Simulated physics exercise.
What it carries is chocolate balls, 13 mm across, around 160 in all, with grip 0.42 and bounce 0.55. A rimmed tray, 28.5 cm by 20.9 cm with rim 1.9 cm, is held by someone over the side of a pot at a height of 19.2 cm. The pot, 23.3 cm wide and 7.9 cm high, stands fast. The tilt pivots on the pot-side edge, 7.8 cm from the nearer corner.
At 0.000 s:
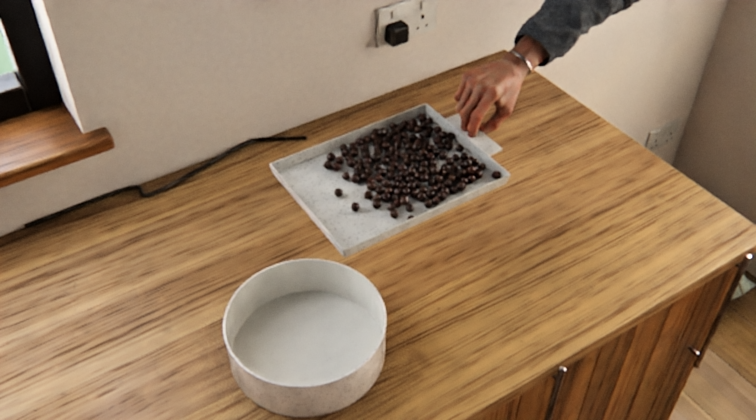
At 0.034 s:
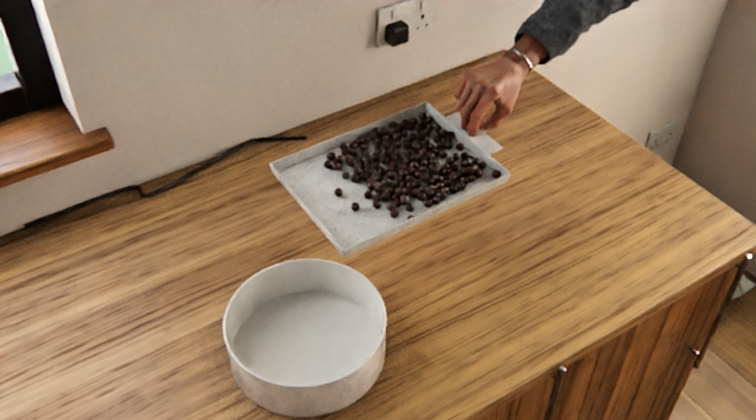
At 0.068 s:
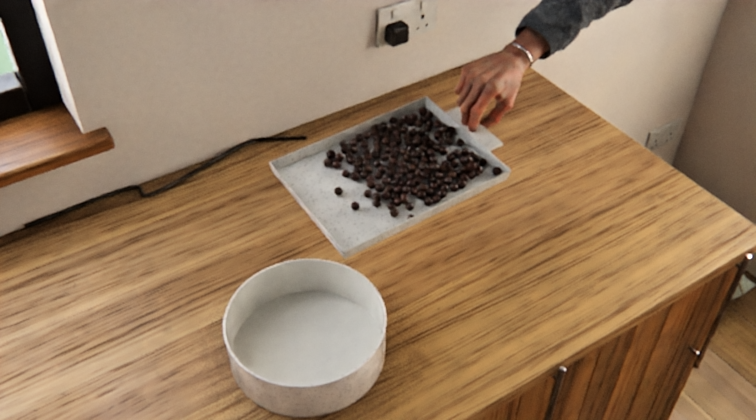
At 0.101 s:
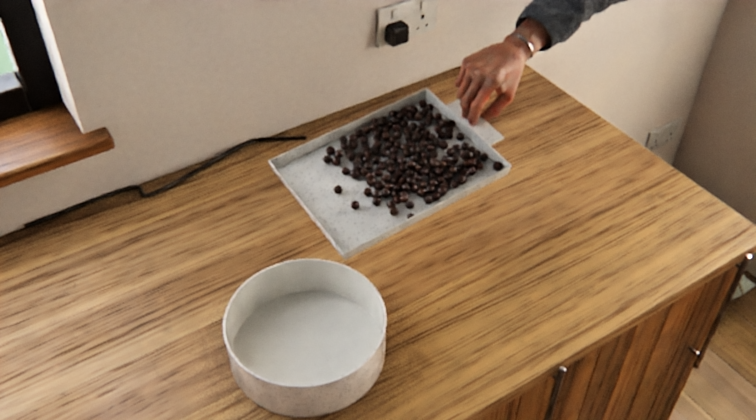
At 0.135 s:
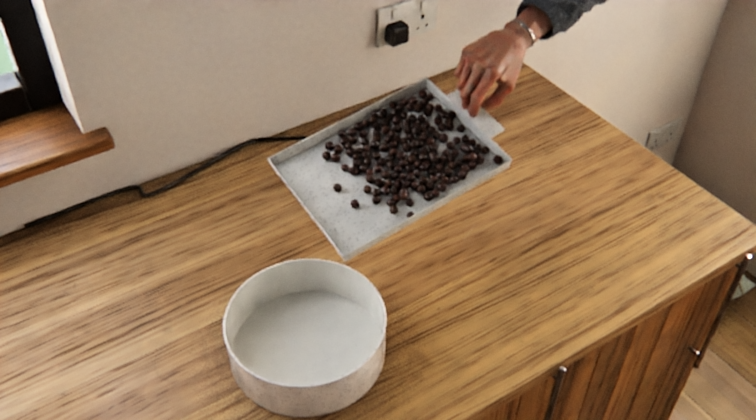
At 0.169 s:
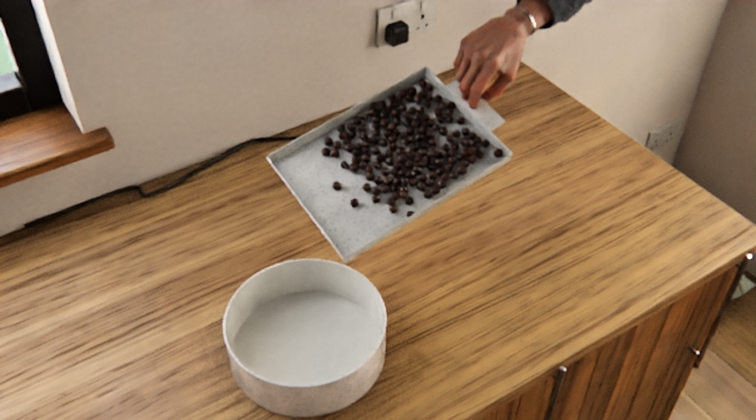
On a wooden countertop, a hand grips the tab of a pale rimmed tray scattered with dark round balls, near a round white pot, and gradually raises that end, tilting the tray while the pot stays still.
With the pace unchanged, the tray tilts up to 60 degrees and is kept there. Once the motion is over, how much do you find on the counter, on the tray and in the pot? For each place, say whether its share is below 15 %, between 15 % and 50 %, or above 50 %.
Counter: Below 15 %; tray: Between 15 % and 50 %; pot: Above 50 %.
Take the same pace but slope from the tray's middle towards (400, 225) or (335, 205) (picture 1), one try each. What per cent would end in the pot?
First try: Around 15 percent; second try: Around 40 percent.
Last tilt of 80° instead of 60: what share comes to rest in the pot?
I'd expect some 85 per cent in the pot.
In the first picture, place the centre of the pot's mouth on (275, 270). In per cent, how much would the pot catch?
Roughly 10 percent would end up there.
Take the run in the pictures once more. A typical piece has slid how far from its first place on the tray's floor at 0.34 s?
Displacement on the tray: Roughly 2 cm.
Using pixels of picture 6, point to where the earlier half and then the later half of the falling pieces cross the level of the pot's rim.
At roughly (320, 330) first, later on at (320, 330).
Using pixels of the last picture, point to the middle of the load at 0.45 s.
Estimated centre of load: Around (379, 176).
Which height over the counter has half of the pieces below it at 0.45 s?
Median height: Approx. 26 cm.
Then, at 0.34 s, tilt 39 degrees; the tray holds 100 %, the pot 0 %.
After 0.45 s, tilt 55 degrees; the tray holds 100 %, the pot 0 %.
After 0.70 s, tilt 60 degrees; the tray holds 55 %, the pot 20 %.
At rest (1.8 s), counter 0 %, tray 40 %, pot 55 %.
